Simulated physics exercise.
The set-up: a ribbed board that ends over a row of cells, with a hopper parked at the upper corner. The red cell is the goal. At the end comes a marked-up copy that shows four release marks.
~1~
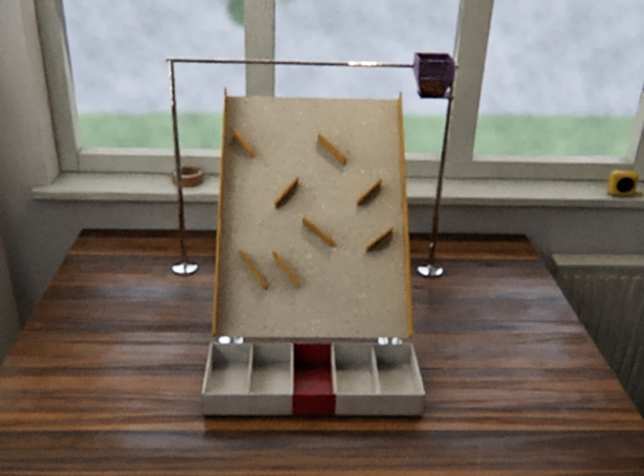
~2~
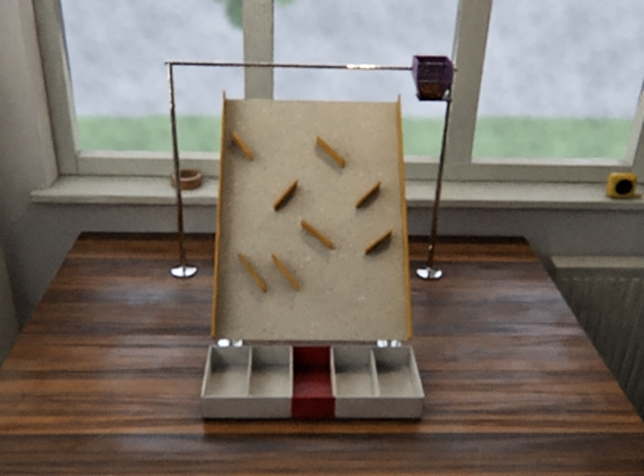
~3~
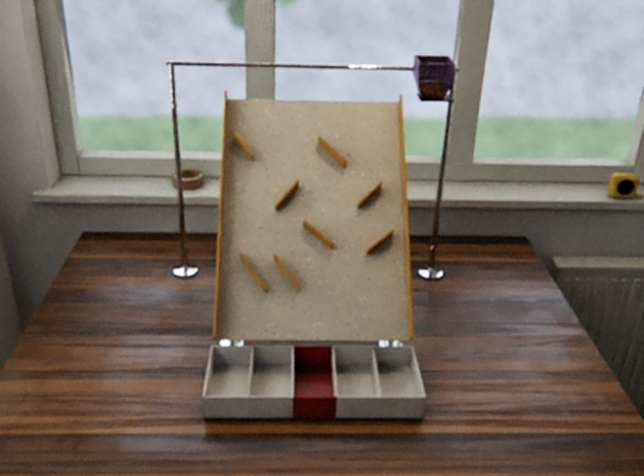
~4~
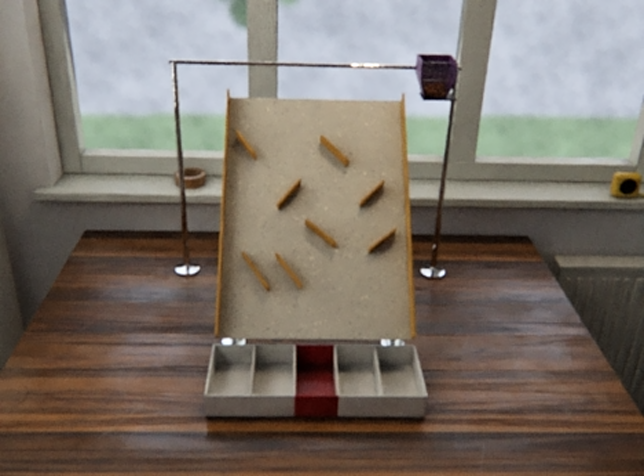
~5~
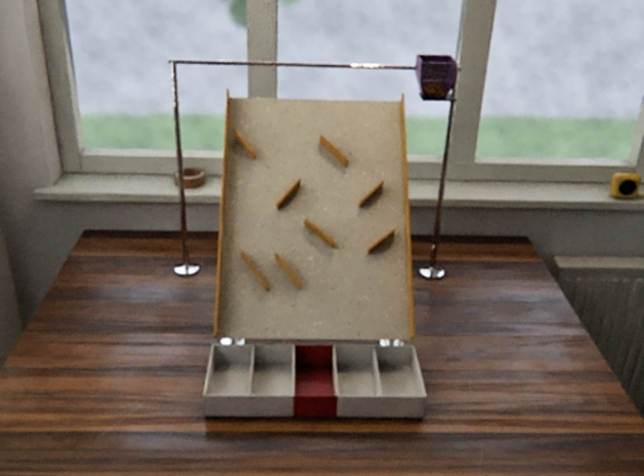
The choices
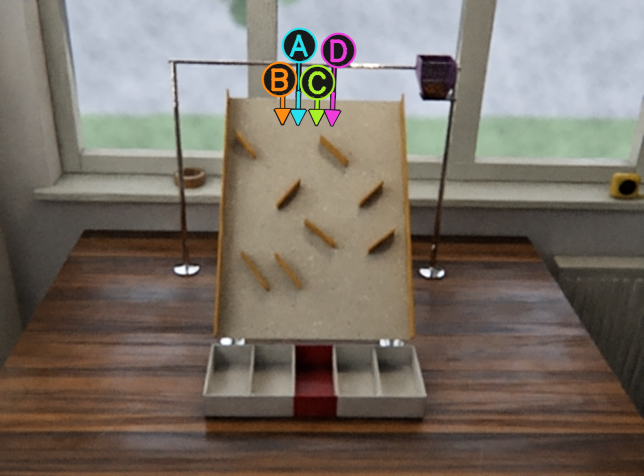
Wooden table by a window, with a ribbed board standing above five cells, one red, and a purple hopper staying still upper right.
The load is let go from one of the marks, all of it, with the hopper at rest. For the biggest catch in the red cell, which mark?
Mark B.
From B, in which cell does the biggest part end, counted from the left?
It is the third one.
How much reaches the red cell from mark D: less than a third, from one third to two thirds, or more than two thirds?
Less than a third.
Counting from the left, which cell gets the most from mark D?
The fourth.
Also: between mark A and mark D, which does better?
Mark A.
On the marked copy, mark A meets the board at (297, 119); mark B meets the board at (282, 118); mark C meets the board at (316, 119); mark D meets the board at (332, 120).
For mark A, roughly a third in the red cell, roughly half in other cells, about a tenth outside the box.
For mark B, roughly half in the red cell, roughly half in other cells, just a few outside the box.
For mark C, roughly a quarter in the red cell, roughly two thirds in other cells, about a tenth outside the box.
For mark D, about a tenth in the red cell, the larger part in other cells, about a tenth outside the box.
